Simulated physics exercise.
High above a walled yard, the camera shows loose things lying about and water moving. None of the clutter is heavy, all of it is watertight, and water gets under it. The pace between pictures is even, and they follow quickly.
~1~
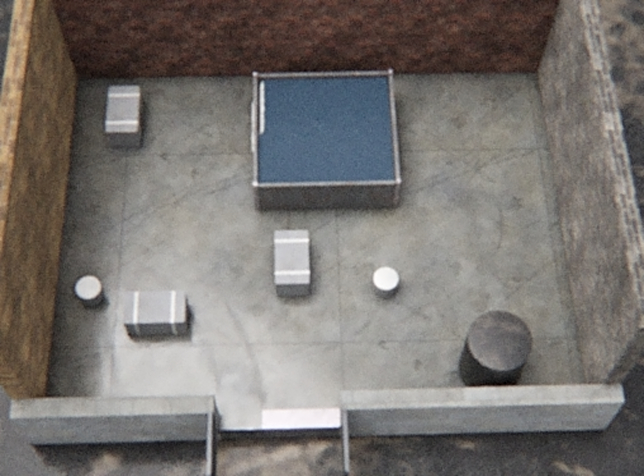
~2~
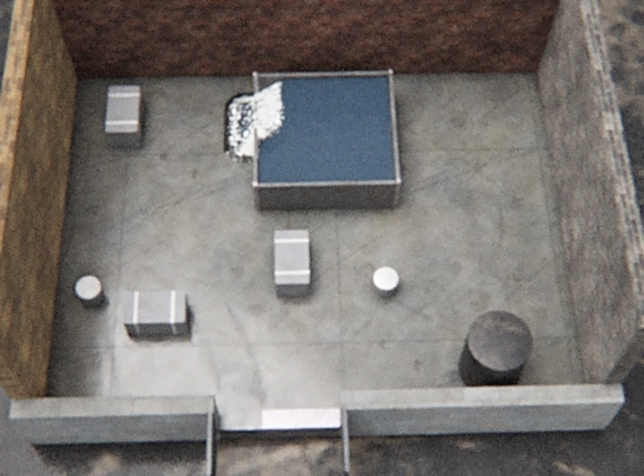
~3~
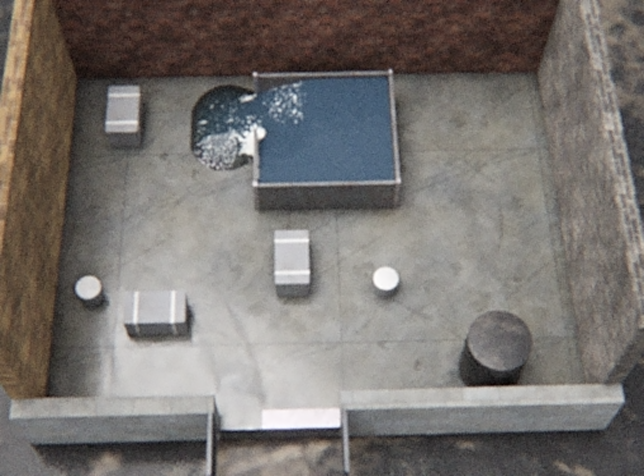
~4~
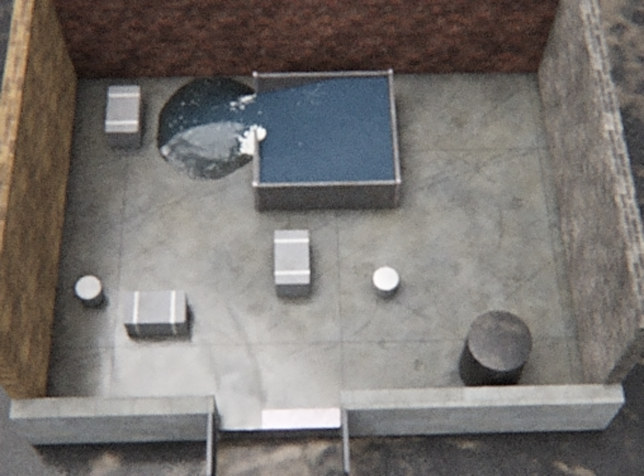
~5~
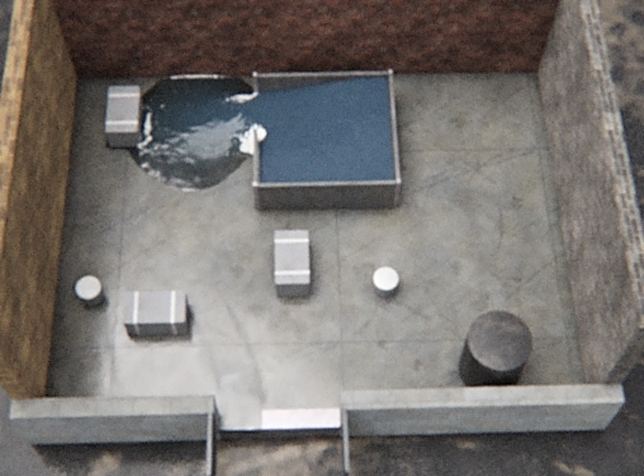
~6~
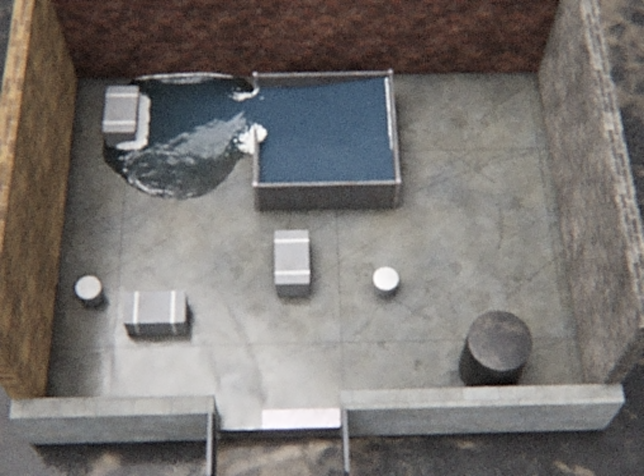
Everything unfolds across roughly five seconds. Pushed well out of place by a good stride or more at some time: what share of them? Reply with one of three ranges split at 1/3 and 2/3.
1/3 to 2/3.
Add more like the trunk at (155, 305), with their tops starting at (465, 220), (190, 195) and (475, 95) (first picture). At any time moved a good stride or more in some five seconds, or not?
One by one: Hardly budges; hardly budges; hardly budges.
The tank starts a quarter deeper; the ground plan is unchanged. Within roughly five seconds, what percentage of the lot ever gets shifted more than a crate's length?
60 per cent.
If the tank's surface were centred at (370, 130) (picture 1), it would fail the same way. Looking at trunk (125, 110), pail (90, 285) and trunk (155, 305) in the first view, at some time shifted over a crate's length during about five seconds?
Object by object, in turn: Travelled a good distance, travelled a good distance, travelled a good distance.
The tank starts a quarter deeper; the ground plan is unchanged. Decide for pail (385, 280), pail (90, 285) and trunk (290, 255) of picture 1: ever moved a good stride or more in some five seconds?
As asked: Fell short, went the distance, fell short.
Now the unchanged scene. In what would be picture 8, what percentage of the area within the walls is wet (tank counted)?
About 25 in a hundred.
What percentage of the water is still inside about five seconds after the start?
Close to 100 per cent.
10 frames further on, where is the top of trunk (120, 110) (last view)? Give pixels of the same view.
I'd put it at about (84, 130).
A moment on, 0 of 5 are well off their spots; 0 afloat.
Next, 1 of 5 are well off their spots; 1 afloat.
Later, 2 of 5 are well off their spots; 1 afloat.
In the end, 3 of 5 are well off their spots, and 3 have been at some point; 2 afloat.
